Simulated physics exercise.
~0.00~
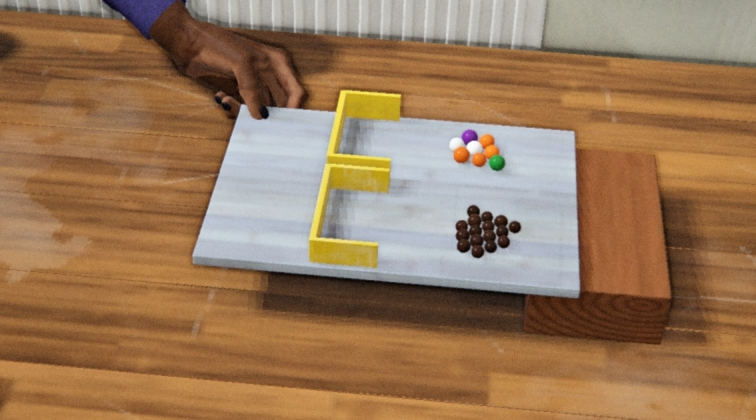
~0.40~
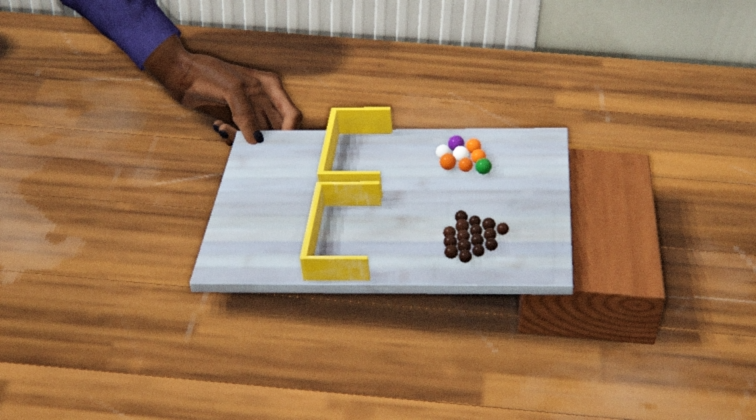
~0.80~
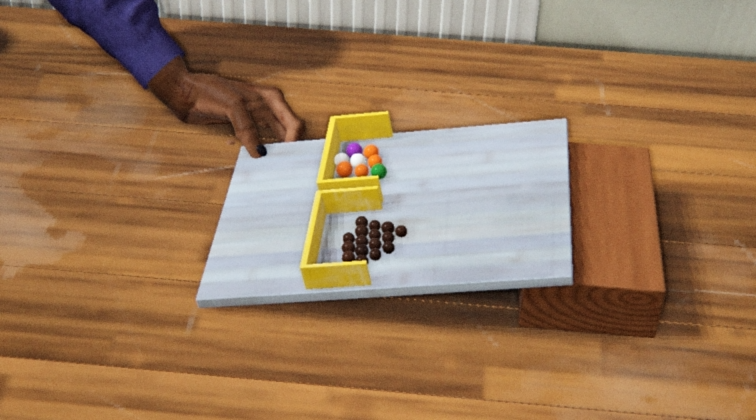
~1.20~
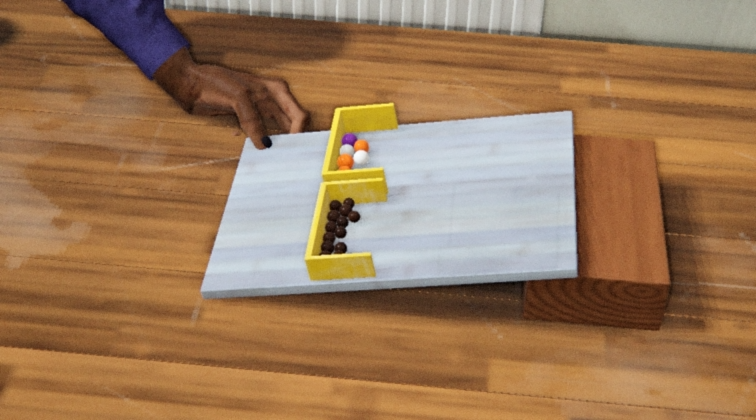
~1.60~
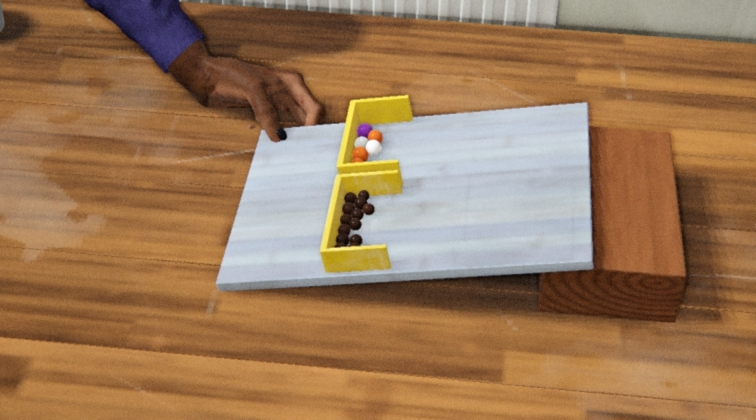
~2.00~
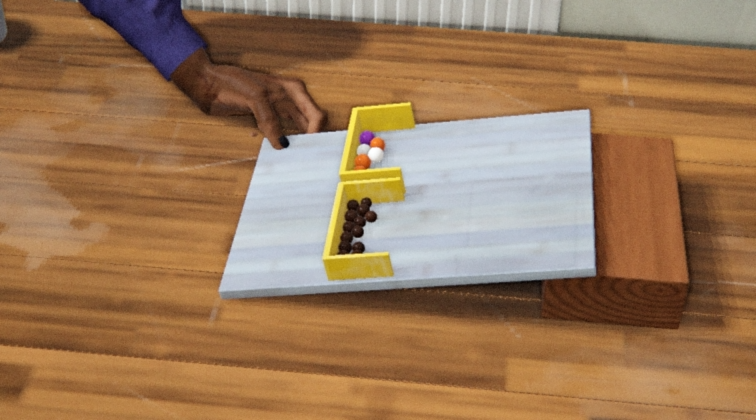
On a wooden tabletop, a hand lowers the left end of a pale board propped on a wooden block, and a heap of dark balls and a heap of multicoloured balls slide left into two yellow barriers, where both stay gathered as the board rests tilted.
